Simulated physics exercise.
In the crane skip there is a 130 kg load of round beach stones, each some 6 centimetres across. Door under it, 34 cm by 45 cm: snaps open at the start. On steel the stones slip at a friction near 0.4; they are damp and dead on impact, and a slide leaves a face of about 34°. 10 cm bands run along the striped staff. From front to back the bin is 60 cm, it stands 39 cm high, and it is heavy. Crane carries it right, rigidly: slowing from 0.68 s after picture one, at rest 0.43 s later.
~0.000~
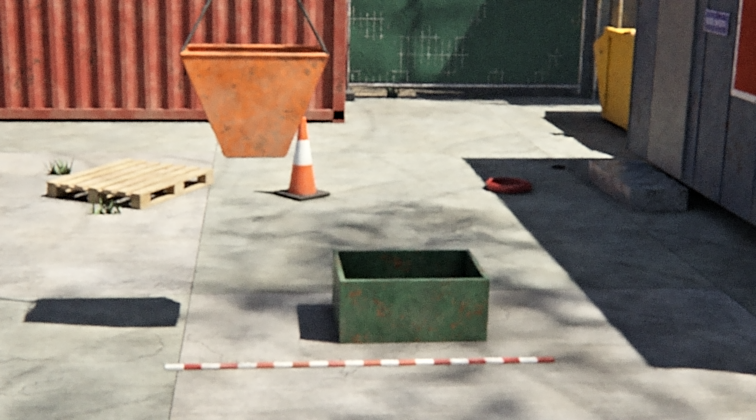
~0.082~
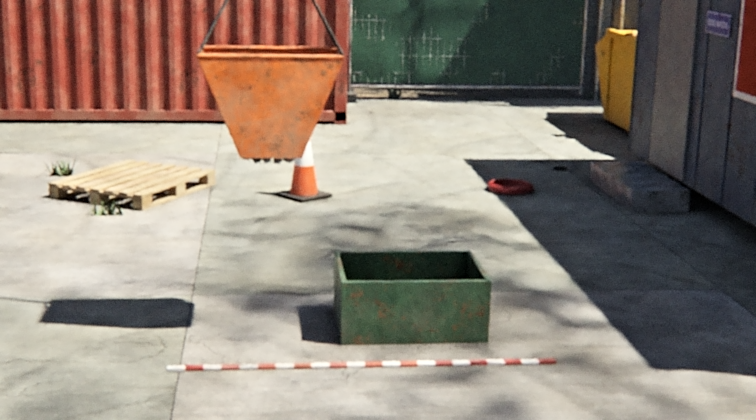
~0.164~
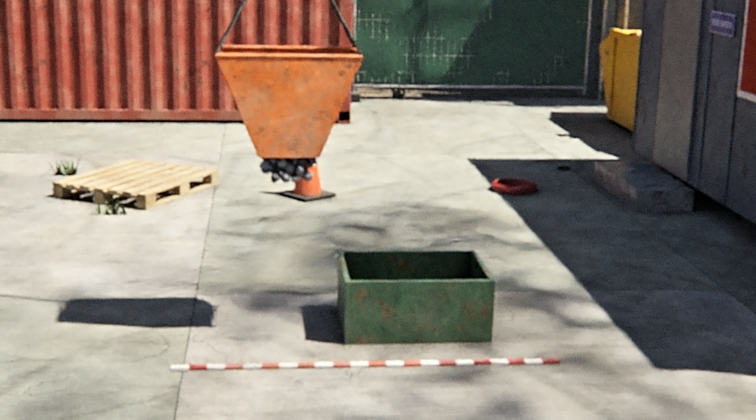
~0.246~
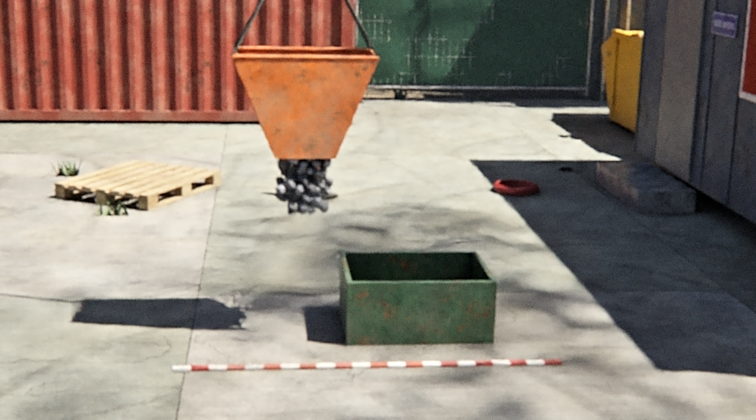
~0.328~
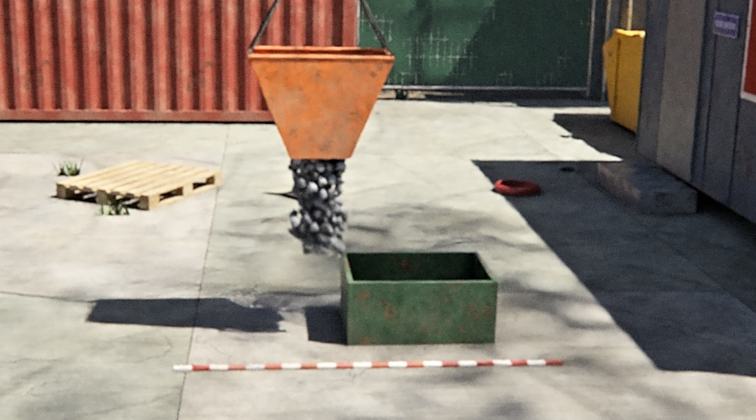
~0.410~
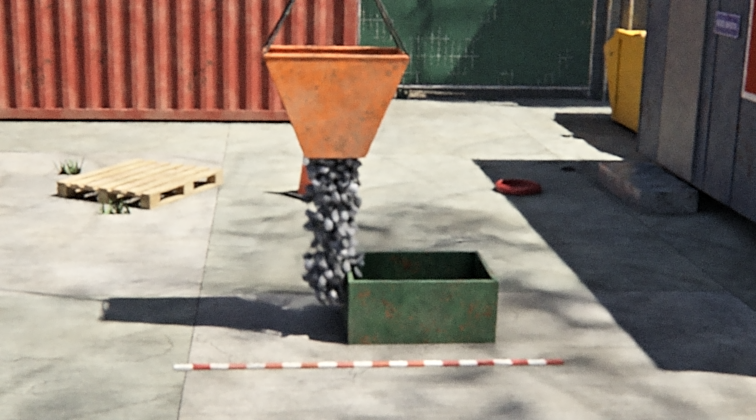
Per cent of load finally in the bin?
65 per cent.
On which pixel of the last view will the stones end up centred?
I'd say close to pixel (379, 314).
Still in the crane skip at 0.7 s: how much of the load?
It still holds around 0 per cent.
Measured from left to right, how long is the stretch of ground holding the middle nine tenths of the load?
The stretch runs about 140 cm.
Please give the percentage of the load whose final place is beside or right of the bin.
I'd put it at roughly 0 in a hundred.
After 0.7 s, 0 % in the crane skip, 35 % falling or lying left of the bin, 65 % falling or lying in the bin; the stones farthest right are at (431, 306).
After 1.1 s, 0 % in the crane skip, 34 % falling or lying left of the bin, 65 % falling or lying in the bin, 1 % falling or lying beside or right of the bin; the stones farthest right are at (476, 307).
After 1.7 s, 0 % in the crane skip, 34 % falling or lying left of the bin, 65 % falling or lying in the bin, 1 % falling or lying beside or right of the bin; the stones farthest right are at (477, 306).
After 2.6 s, 0 % in the crane skip, 34 % falling or lying left of the bin, 65 % falling or lying in the bin, 1 % falling or lying beside or right of the bin; the stones farthest right are at (477, 306).
After 4.5 s, 0 % in the crane skip, 34 % left of the bin, 65 % in the bin, 1 % beside or right of the bin; the stones farthest right are at (477, 306).
